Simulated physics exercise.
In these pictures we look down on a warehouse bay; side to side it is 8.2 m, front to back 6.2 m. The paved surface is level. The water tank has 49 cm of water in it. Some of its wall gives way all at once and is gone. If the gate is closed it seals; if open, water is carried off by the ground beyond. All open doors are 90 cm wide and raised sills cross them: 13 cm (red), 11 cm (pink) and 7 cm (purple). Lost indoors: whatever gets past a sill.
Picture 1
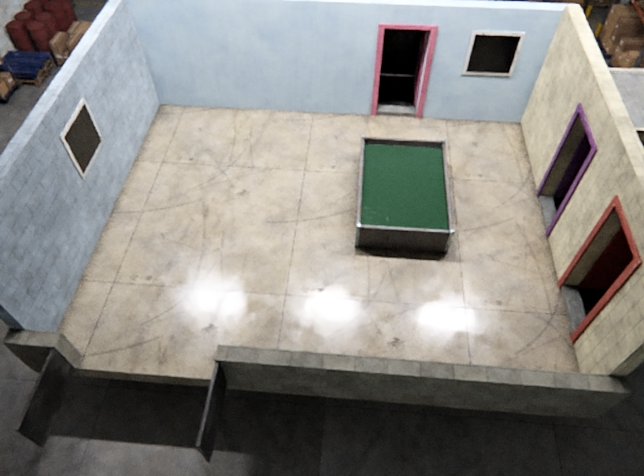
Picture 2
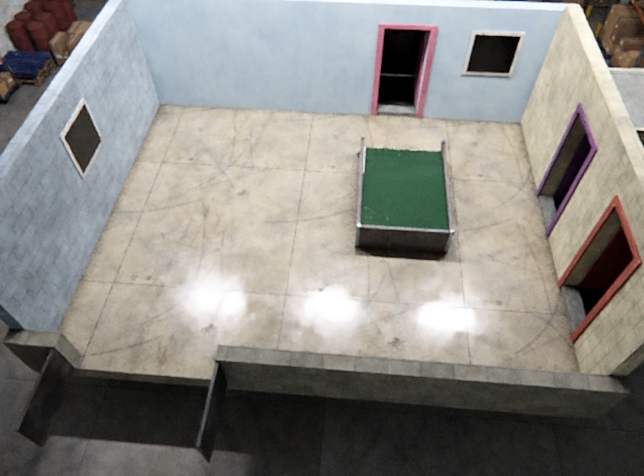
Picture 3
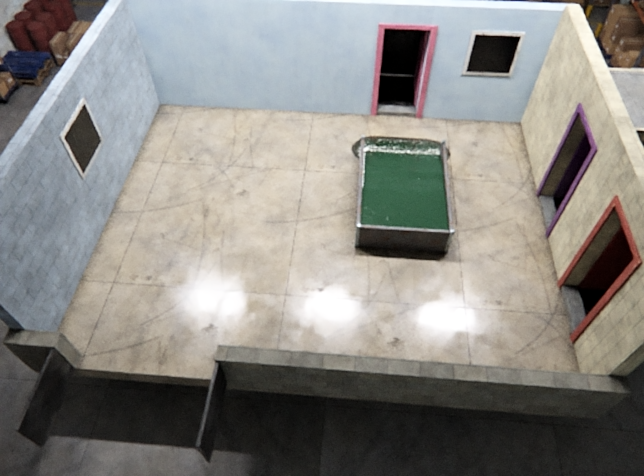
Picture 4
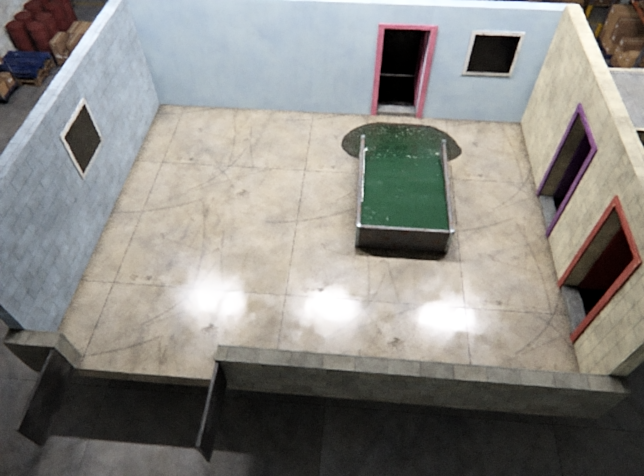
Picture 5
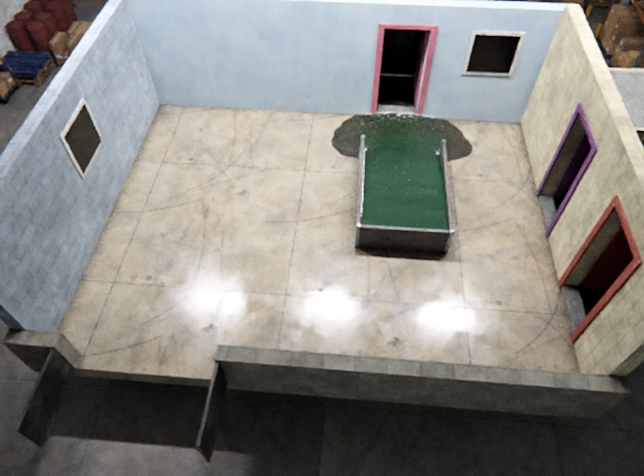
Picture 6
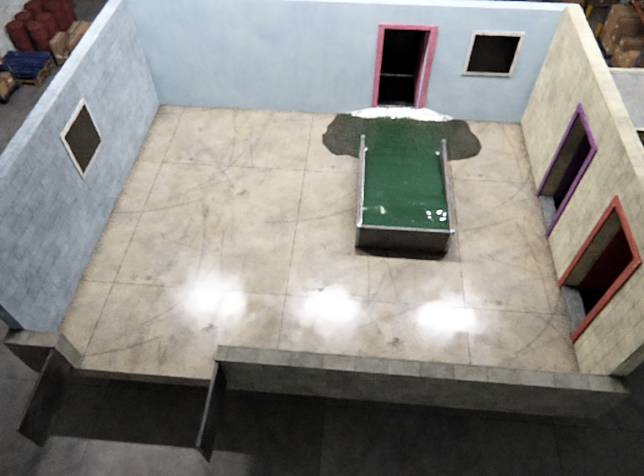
We see a roofless room with pale walls and a green-filled rectangular tank; the tank's far end disappears, and dark water pours out across the floor, spreading to both sides and reaching the back wall near the pink-edged doorway.
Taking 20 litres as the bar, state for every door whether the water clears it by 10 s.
At the red door it falls short; at the pink door it clears the bar; at the purple door it falls short.
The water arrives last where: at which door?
Last comes the red one.
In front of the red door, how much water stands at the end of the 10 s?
Roughly 5.0 centimetres.
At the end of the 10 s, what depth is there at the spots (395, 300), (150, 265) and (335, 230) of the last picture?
Reading - approx. 2 / 2 / 0 cm.
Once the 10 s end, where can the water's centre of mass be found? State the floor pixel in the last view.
Its balance point sits around (339, 217).
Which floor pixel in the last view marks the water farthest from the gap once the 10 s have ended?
(49, 351).
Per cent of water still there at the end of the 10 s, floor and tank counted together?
Share still there: About 82 %.
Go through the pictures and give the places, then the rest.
The first frame shows still water, 49 cm deep, in the water tank at (403, 184).
In the second frame, the front is at (439, 158), 0.8 m from the gap at (401, 155); 0.3 m2 of floor is under water; 49 cm left at the back of the water tank.
In the third frame, the front is at (438, 145), 1.0 m from the gap at (401, 156); 1.1 m2 of floor is under water; 49 cm left at the back of the water tank.
In the fourth frame, water pours out at (401, 157) and has run 1.3 m, to (449, 140); deepest outside 21 cm, 49 cm at the water tank's back.
In the fifth frame, water pours out at (401, 157) and has run 1.7 m, to (439, 120); deepest outside 22 cm, 49 cm at the water tank's back.
In the sixth frame, water pours out at (401, 157) and has run 1.9 m, to (458, 121); deepest outside 28 cm, 48 cm at the water tank's back.
A moment later water covers 10 % of the floor and is deepest (31 cm) near (402, 120); red door not reached, pink door 31 cm at the sill, 70 L in, purple door not reached.
Soon after water covers 15 % of the floor and is deepest (30 cm) near (418, 120); red door not reached, pink door 30 cm at the sill, 173 L in, purple door not reached.
Next water covers 35 % of the floor and is deepest (22 cm) near (516, 125); red door not reached, pink door 19 cm at the sill, 274 L in, purple door 5 cm at the sill, 0 L in.
Later on water covers 60 % of the floor and is deepest (10 cm) near (519, 142); red door 3 cm at the sill, 0 L in, pink door 8 cm at the sill, 294 L in, purple door 5 cm at the sill, 0 L in.
At the end water covers 80 % of the floor and is deepest (6 cm) near (502, 387); red door 5 cm at the sill, 0 L in, pink door 4 cm at the sill, 294 L in, purple door 3 cm at the sill, 0 L in.
